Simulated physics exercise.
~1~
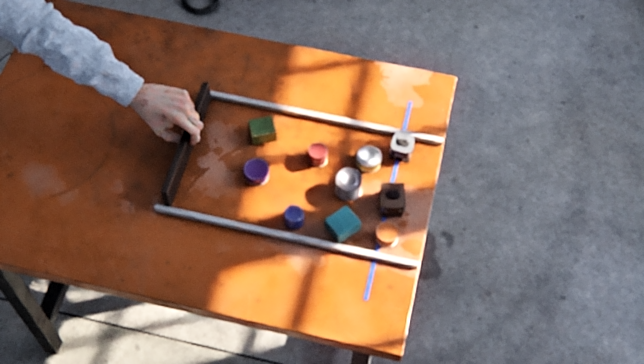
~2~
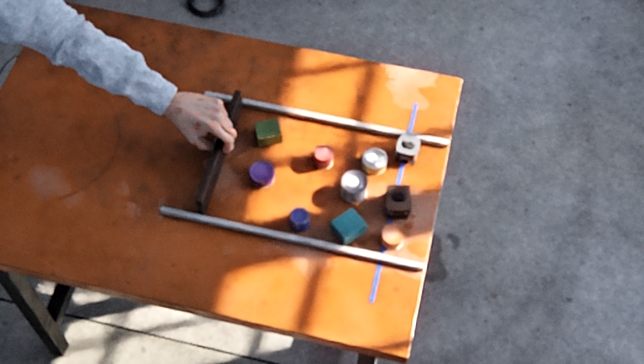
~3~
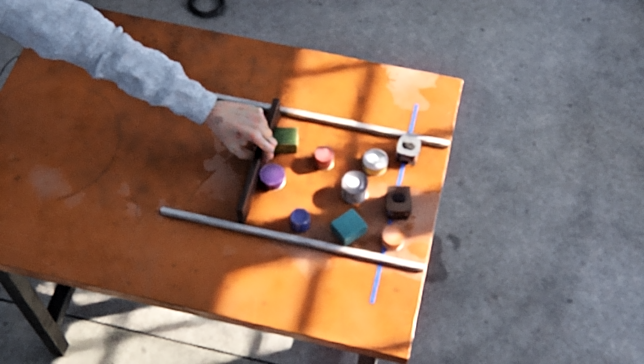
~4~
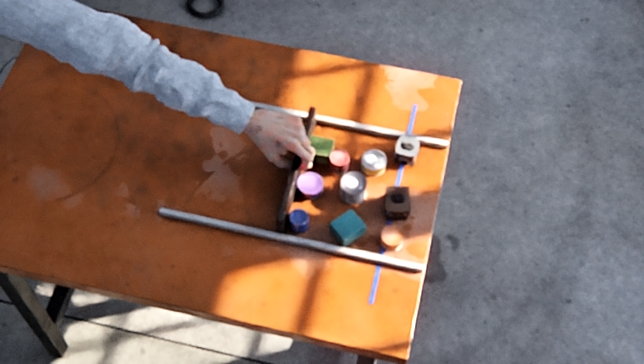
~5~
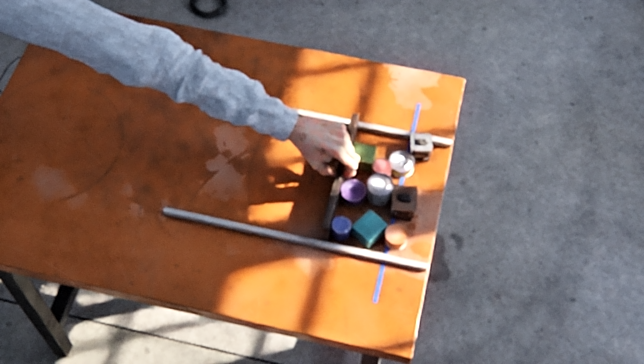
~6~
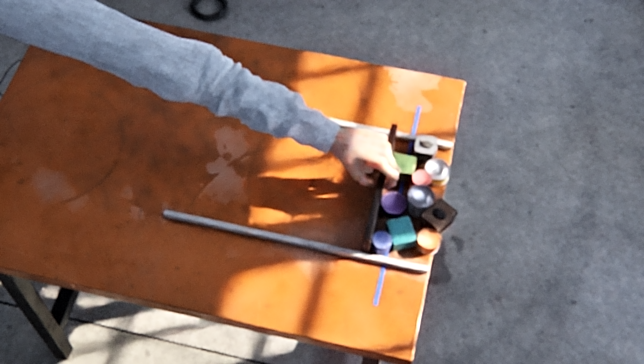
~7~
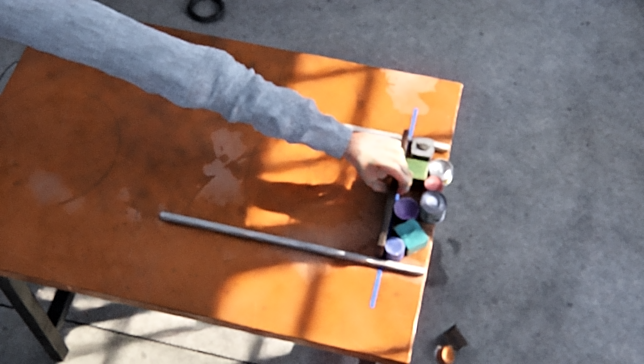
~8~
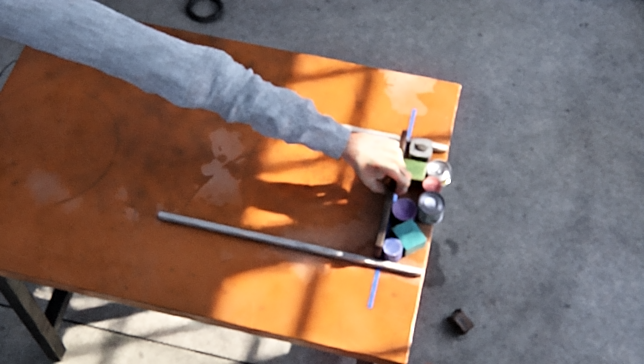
A dark board, pushed right by a hand between two metal rails on an orange table, swept small blocks and tins toward the edge until a brown case and an orange pot fell off, then stopped with the rest still on the table.
